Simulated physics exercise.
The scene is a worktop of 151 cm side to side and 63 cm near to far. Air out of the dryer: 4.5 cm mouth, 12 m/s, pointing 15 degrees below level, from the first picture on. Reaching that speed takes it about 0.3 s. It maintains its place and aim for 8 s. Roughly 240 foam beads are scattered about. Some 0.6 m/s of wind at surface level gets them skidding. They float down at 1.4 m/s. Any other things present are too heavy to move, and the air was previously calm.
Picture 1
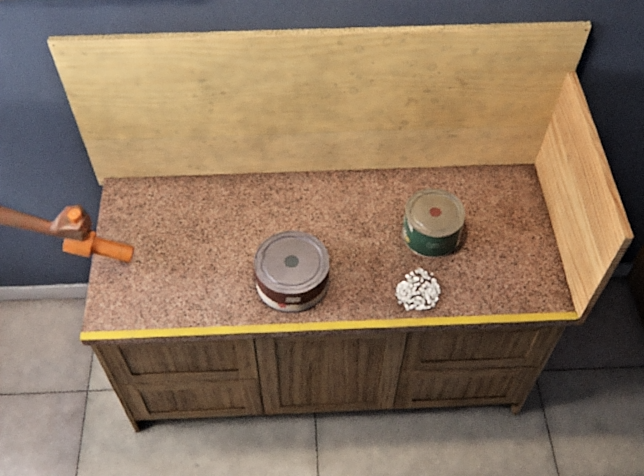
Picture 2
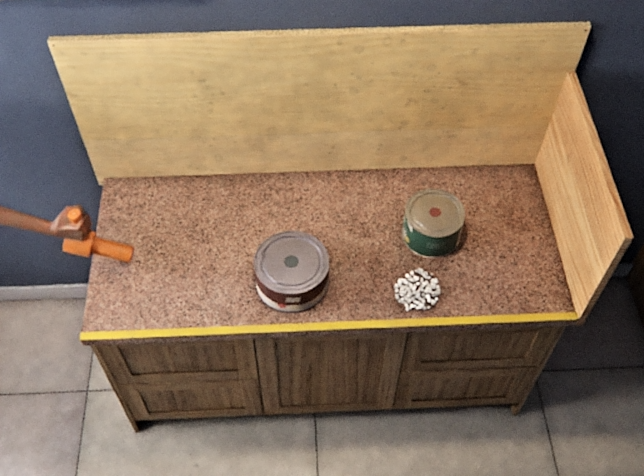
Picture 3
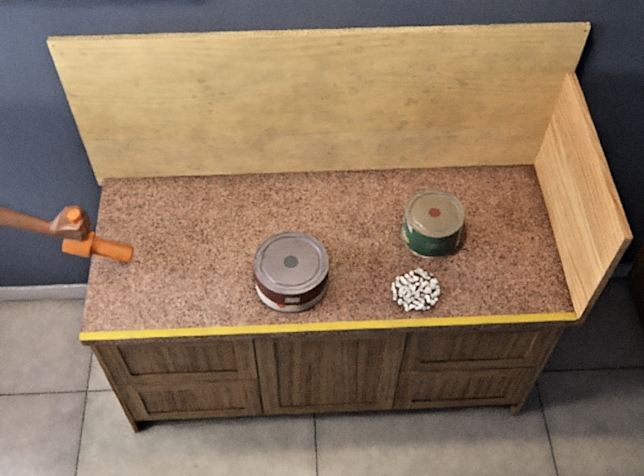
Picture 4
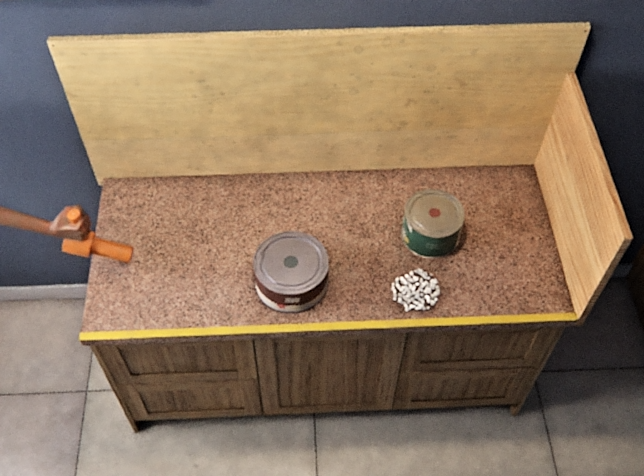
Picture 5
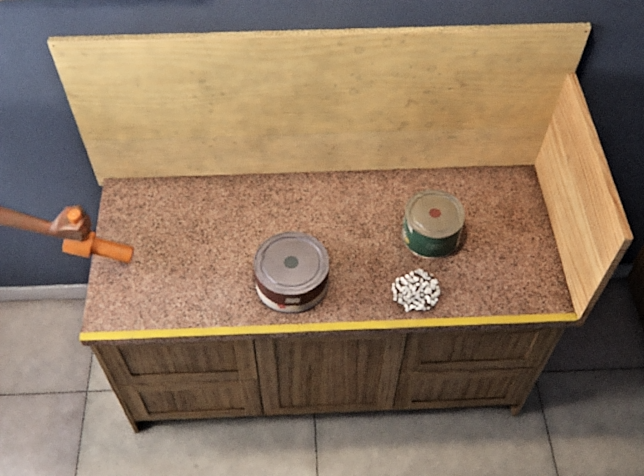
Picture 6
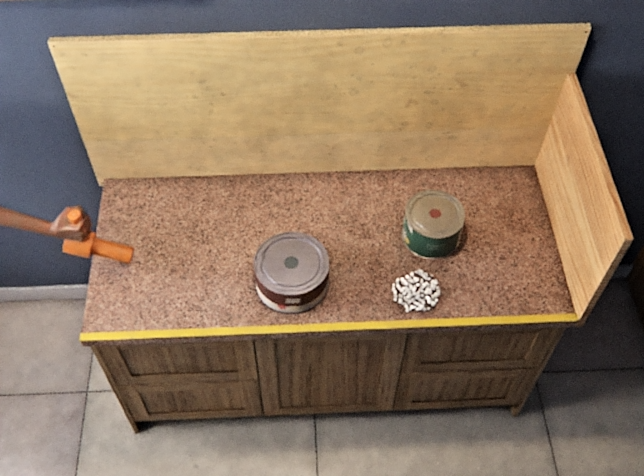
The video shows a small heap of white pieces beside two large tins on a speckled worktop with a yellow front edge, while an orange dryer points in from the left; the pieces shift very slightly, then everything stays still.
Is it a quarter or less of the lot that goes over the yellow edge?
Yes, most likely the tally past that edge holds at or under a quarter.
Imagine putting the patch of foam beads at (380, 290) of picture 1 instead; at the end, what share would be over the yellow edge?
Then roughly 0 percent would end up there.
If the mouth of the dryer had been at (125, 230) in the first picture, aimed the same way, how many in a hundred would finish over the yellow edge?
I'd put it at around 40 per cent.
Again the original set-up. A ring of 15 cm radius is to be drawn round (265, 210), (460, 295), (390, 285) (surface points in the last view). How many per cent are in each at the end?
0 %, 50 %, 100 %.
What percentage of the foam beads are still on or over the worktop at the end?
Roughly 100 per cent.
Then, 1.2 s after the last picture, 11 % are on the move or not yet settled, 0 % are over the yellow edge; the middle of those still in play is near (416, 294).
Then, 2.2 s after the last picture, 10 % are on the move or not yet settled, 0 % are over the yellow edge; the middle of those still in play is near (416, 294).
Then, 4.1 s after the last picture, 10 % are on the move or not yet settled, 0 % are over the yellow edge; the middle of those still in play is near (416, 294).
Then, 7.7 s after the last picture, at the end, 0 % are over the yellow edge; the middle of those still in play is near (416, 294).
